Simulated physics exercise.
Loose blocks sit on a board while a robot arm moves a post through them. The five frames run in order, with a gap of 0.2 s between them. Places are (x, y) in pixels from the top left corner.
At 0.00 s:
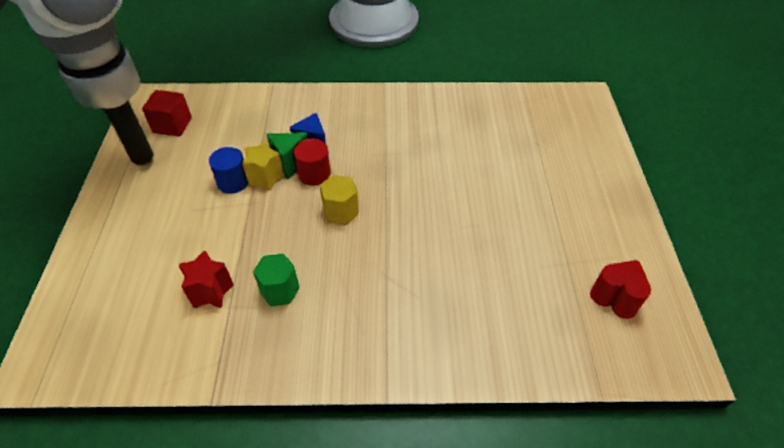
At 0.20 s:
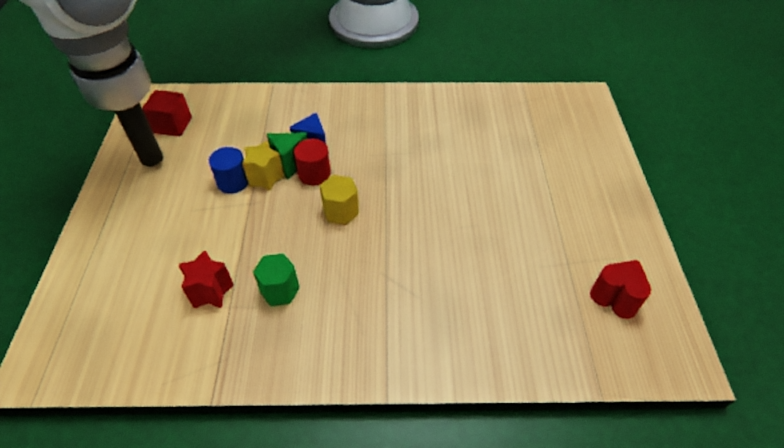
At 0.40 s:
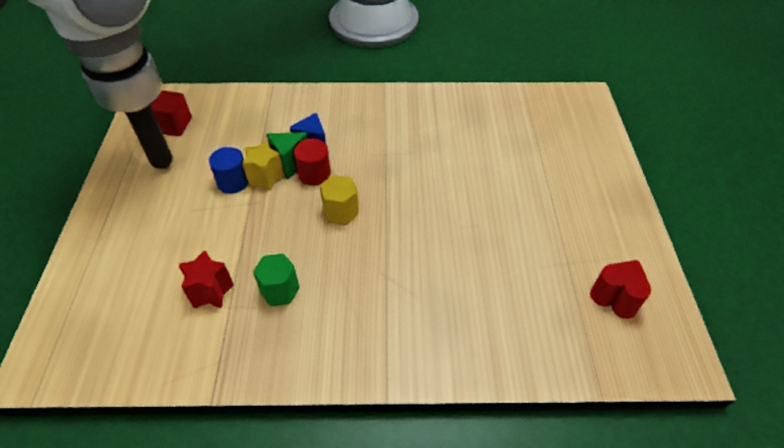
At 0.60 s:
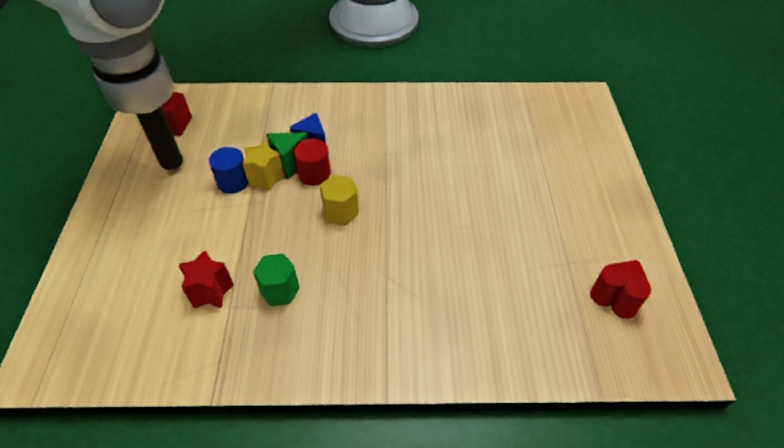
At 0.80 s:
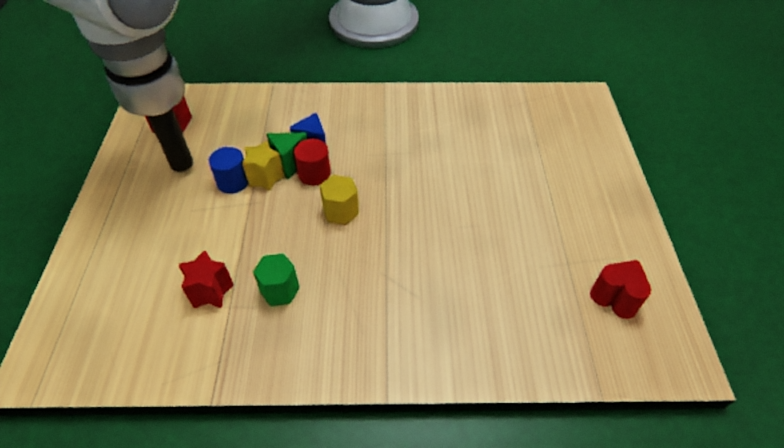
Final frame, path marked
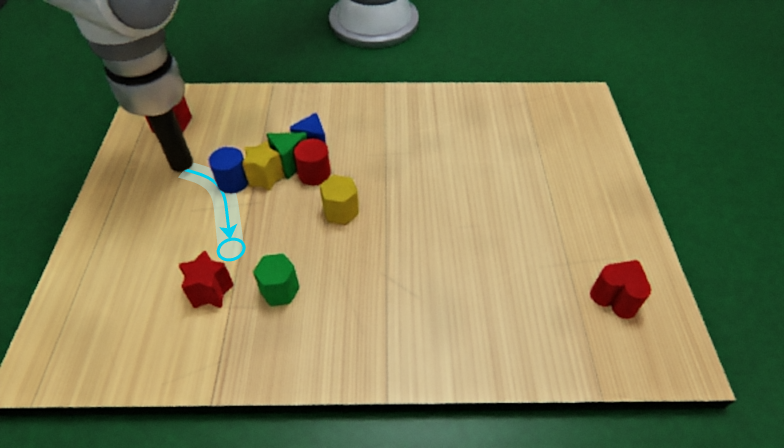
The video shows colored blocks scattered on a wooden board as a robot arm moves its dark post a short way to the right, passing in front of a red block near the upper left, while the blocks stay still.
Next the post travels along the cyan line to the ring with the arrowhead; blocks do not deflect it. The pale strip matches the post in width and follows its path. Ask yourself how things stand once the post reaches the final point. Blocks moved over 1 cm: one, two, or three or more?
Count: 2.
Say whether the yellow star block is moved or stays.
That block ends up displaced.
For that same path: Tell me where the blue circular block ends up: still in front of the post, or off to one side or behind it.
That block drops off.
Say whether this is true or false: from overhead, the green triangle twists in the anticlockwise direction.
My answer: True.
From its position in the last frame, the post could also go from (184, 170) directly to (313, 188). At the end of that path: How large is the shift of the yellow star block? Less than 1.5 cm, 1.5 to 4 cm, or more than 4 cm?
It moves more than 4 cm.
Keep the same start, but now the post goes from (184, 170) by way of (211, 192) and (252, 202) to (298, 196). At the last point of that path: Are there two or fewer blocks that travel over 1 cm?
My answer is no.
The drawn path runs from (184, 170) over (217, 184) and (227, 214) to (231, 249).
On the path given first. One third of the way, post (216, 180); blue circular block (237, 165); yellow star block (268, 157), turned 15° anticlockwise; green triangle (288, 140), turned 15° anticlockwise.
Two thirds of the way, post (225, 210); blue circular block (248, 180); yellow star block (275, 161), turned 35° anticlockwise; green triangle (289, 140), turned 25° anticlockwise; red circular block (316, 150).
At the end, post (229, 245); blue circular block (248, 180); yellow star block (275, 161), turned 35° anticlockwise; green triangle (289, 140), turned 25° anticlockwise; red circular block (316, 150).
